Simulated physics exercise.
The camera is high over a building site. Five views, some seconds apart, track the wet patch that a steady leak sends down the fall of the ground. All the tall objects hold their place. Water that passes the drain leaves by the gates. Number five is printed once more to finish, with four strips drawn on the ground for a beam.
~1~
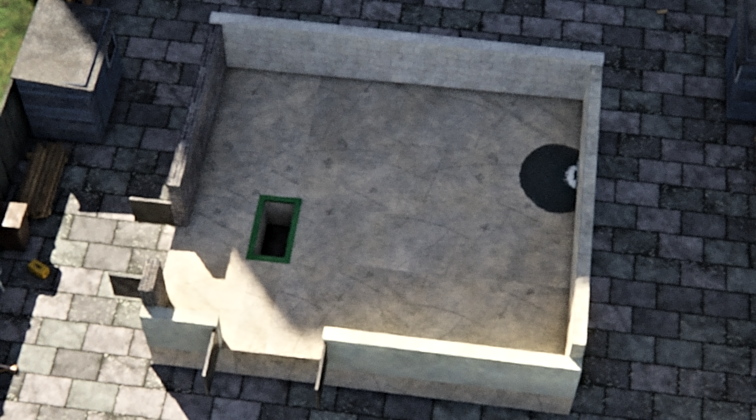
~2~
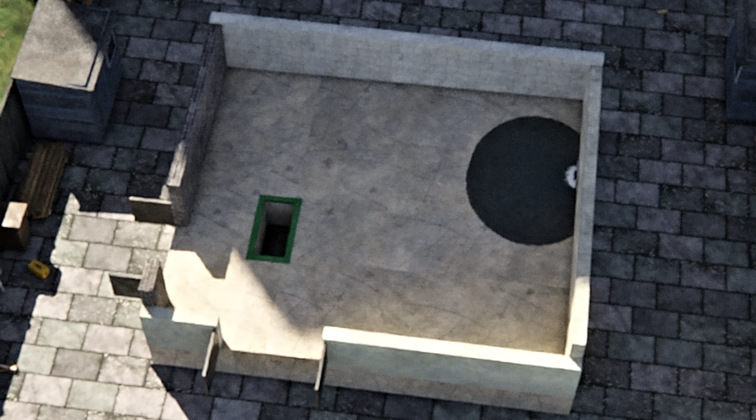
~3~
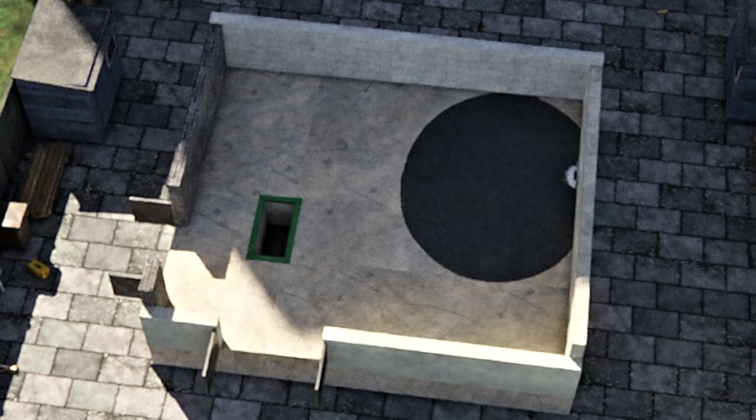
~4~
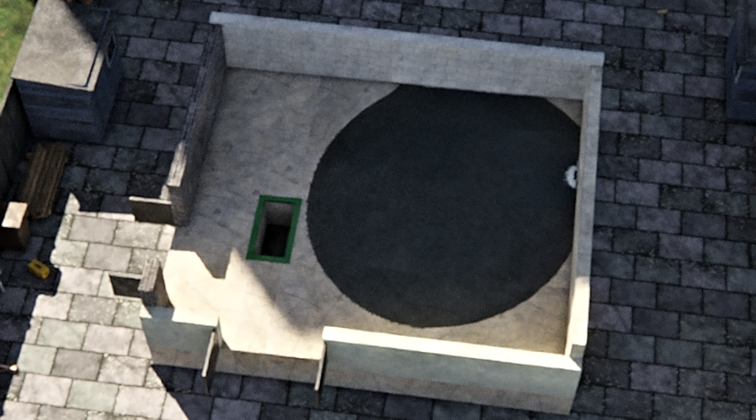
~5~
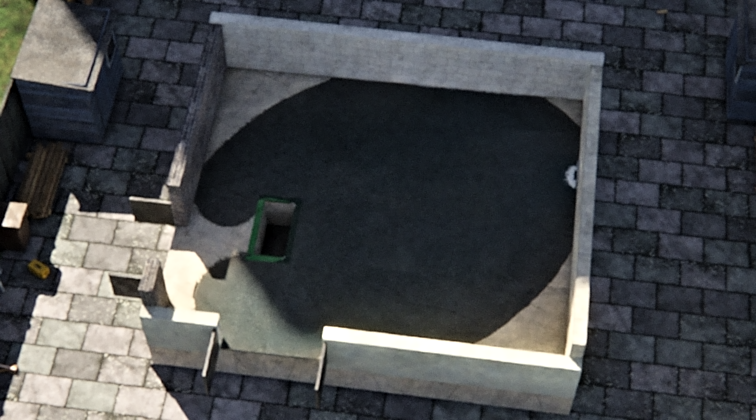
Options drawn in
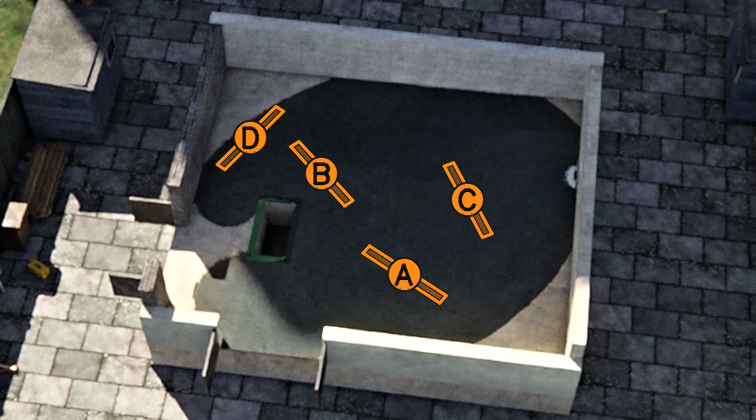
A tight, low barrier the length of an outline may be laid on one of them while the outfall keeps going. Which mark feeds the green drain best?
Place A does it best.
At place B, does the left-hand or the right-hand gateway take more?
More leaves on the left.
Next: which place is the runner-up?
That would be D.
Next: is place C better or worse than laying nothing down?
Place C is worse.
On the marked copy, A from (366, 249) to (443, 299); B from (294, 144) to (348, 203); C from (448, 164) to (487, 235); D from (221, 166) to (279, 108).
With A, about 43 % of the stream runs into the green drain, about 57 % out by the gates.
With B, about 16 % of the stream runs into the green drain, about 84 % out by the gates.
With C, about 14 % of the stream runs into the green drain, about 86 % out by the gates.
With D, about 28 % of the stream runs into the green drain, about 72 % out by the gates.
